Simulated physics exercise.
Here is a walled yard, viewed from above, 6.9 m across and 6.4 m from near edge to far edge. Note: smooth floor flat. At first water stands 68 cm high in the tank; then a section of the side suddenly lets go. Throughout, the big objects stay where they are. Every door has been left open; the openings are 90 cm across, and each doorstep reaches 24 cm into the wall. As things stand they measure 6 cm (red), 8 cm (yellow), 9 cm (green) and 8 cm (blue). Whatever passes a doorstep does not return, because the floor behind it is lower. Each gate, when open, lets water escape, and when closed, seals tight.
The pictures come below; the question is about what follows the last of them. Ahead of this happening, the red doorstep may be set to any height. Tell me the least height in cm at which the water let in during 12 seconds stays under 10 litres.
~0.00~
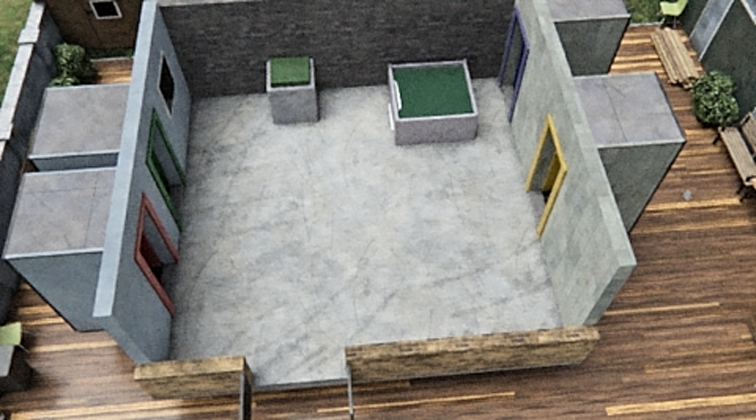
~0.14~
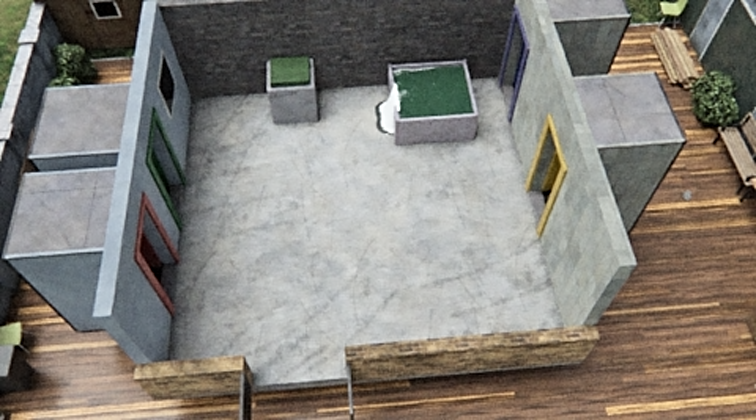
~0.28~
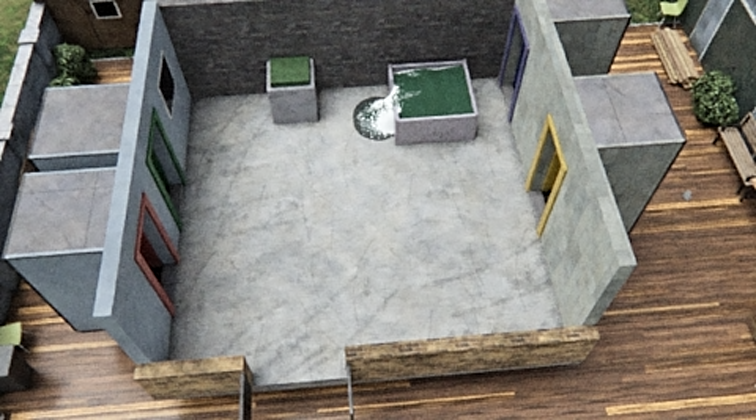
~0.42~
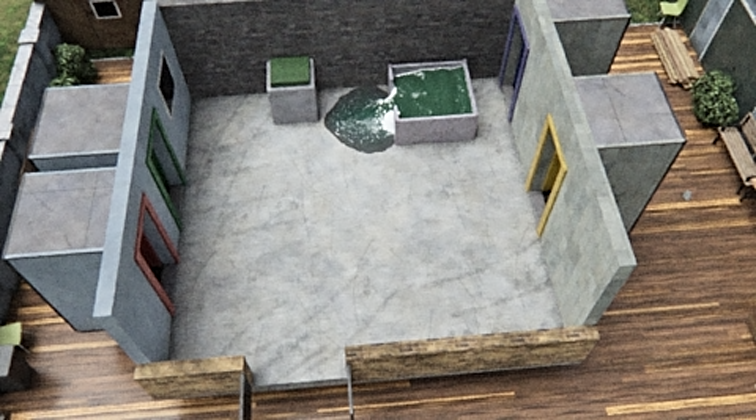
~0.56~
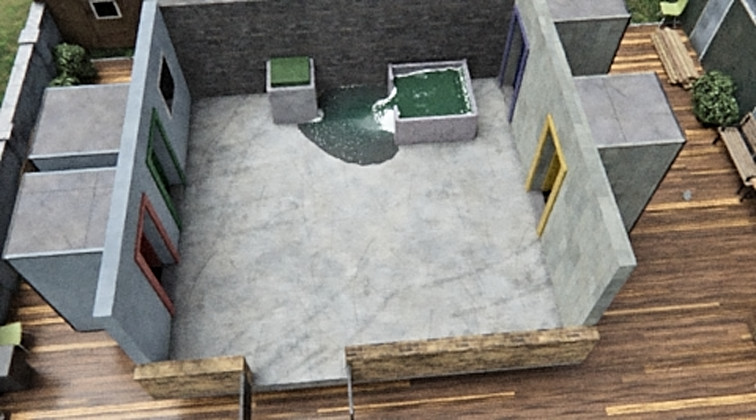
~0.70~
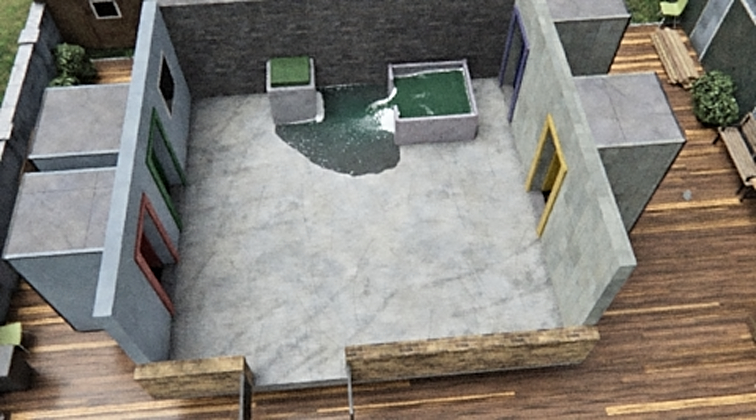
It should be about 6.5 cm.
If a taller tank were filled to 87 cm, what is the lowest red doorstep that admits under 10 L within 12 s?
The step would need to be some 9.0 cm high.
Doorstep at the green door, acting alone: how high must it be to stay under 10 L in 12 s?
Door green, min height approx. 12.5 cm.
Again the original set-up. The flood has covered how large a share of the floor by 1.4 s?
About 20 per cent.
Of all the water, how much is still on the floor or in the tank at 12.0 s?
Some 88 %.
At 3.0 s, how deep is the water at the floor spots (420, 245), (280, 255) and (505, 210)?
That's 0, 2 and 0 cm, in the order given.
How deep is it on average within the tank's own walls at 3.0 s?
Around 27 cm on average.
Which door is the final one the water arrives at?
Answer: Yellow.
After 1.4 s water covers 20 % of the floor, deepest (39 cm) near (322, 92); it has not reached the red door.
After 3.0 s water covers 35 % of the floor, deepest (22 cm) near (390, 118); 7 cm at the red door, 0 litres in over its 6 cm doorstep.
After 12.0 s water covers 85 % of the floor, deepest (6 cm) near (237, 213); 5 cm at the red door, 13 litres in over its 6 cm doorstep.
At the red door as built, the water arrived by 2.7 s and peaked near 9 cm at 3.4 s.
Run again over the same 12 s with other heights there, 25 litres in over 5 cm, 6 litres over 7 cm. The limit of 10 litres is kept from about 6.5 cm up.
